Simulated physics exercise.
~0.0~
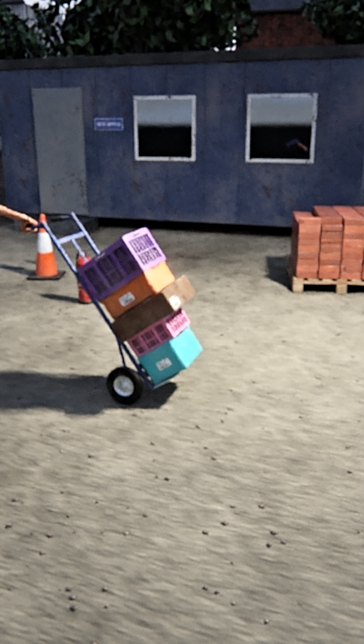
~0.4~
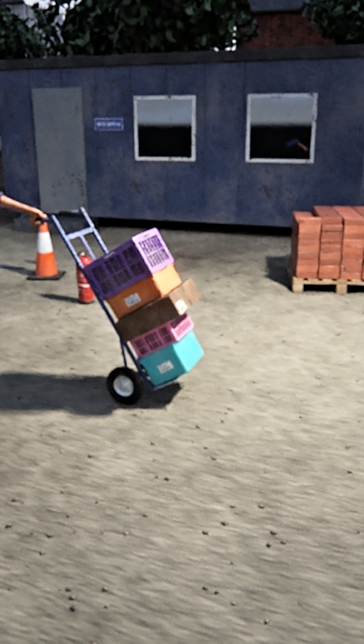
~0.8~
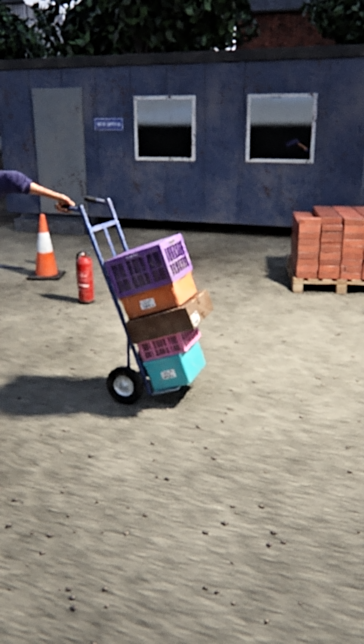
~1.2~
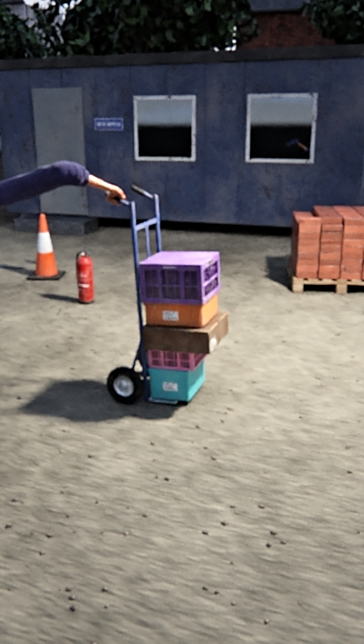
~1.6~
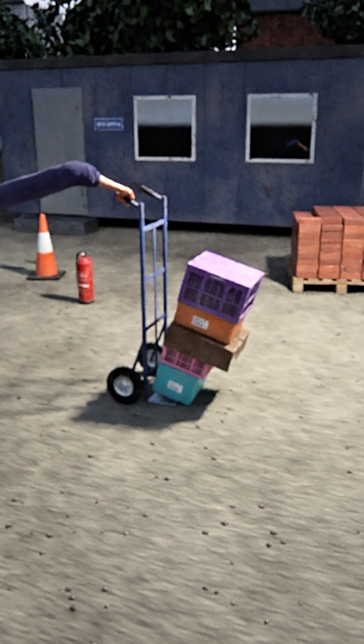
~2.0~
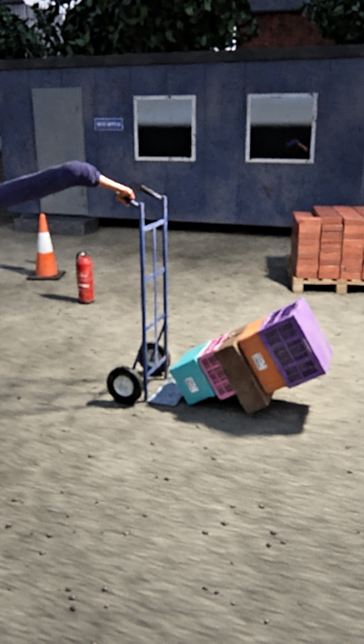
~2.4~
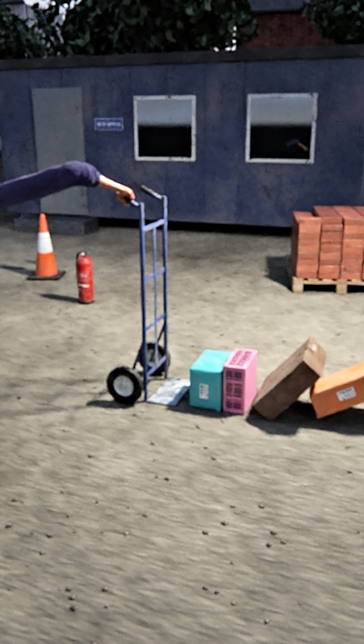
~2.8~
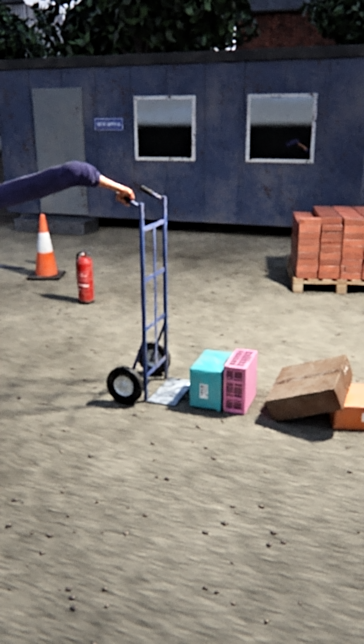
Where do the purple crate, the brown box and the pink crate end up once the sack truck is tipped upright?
None of them keeps its place on the truck. The pink crate and the brown box lie on the ground to the right, and the purple crate has tumbled out of view.
